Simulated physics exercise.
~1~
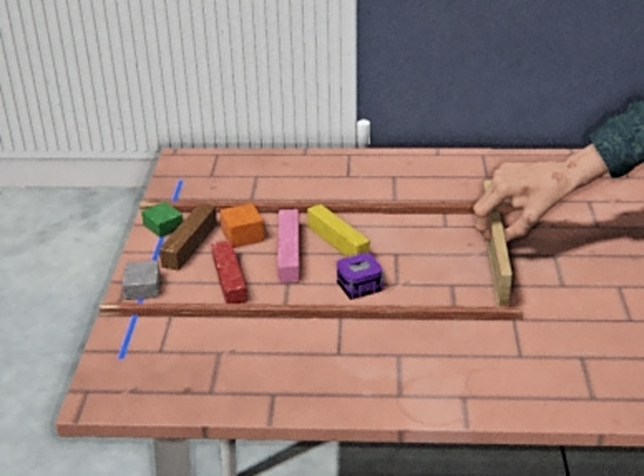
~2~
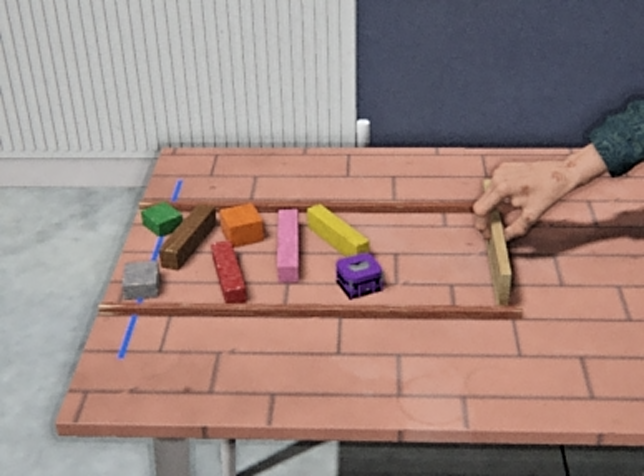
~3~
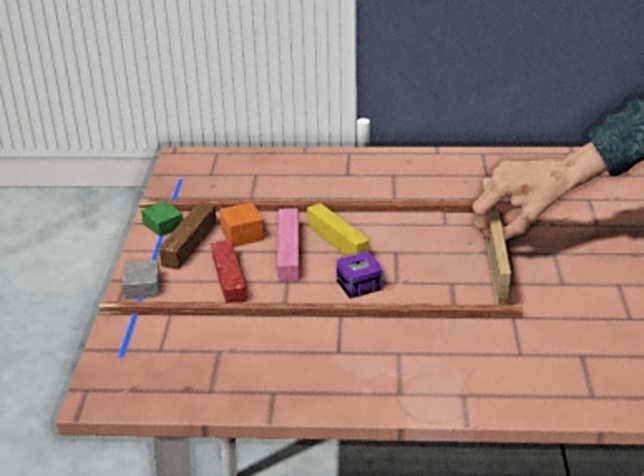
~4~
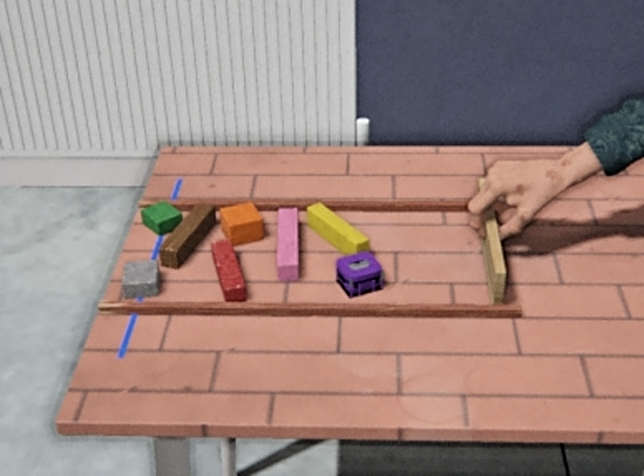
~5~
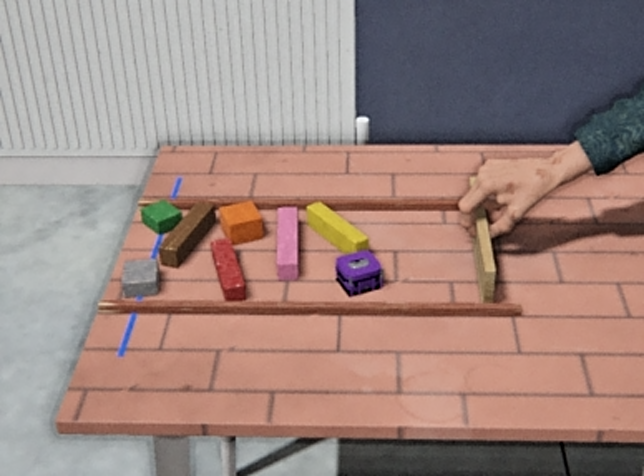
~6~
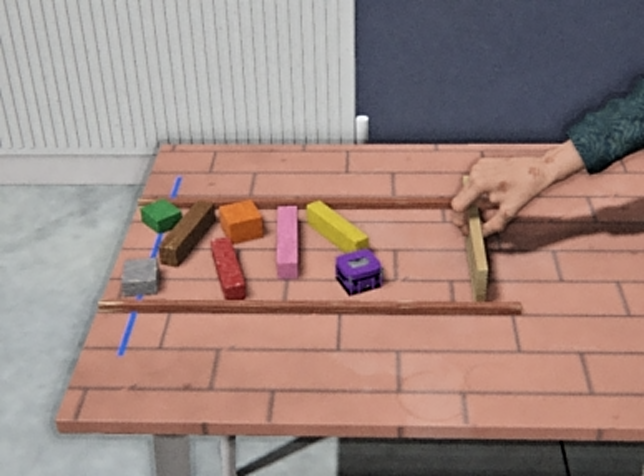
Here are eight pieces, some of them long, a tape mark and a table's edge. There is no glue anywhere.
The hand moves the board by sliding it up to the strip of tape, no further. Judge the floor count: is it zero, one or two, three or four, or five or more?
The floor count is five or more.
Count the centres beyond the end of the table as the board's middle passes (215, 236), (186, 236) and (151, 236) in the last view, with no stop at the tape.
First 1, then 3, then 6.
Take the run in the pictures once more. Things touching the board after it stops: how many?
In total, 2.
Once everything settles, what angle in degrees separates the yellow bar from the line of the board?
Around 0 degrees.
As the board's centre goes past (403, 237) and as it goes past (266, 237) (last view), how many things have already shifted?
At the first spot the count is 0, and at the second it is 7.
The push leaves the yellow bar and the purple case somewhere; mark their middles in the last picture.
The yellow bar comes to rest close to (151, 228), while the purple case rests close to (128, 267).
A little later, none off yet; green block at rest near (162, 216); grey block at rest near (141, 277); brown bar at rest near (188, 233).
Next, none off yet; green block shifted a little near (149, 215); grey block at rest near (141, 277); brown bar shifted a little near (173, 230).
When it is over, the number that fall off is five or more; down, pink bar, orange block, red bar, brown bar, grey block and green block.
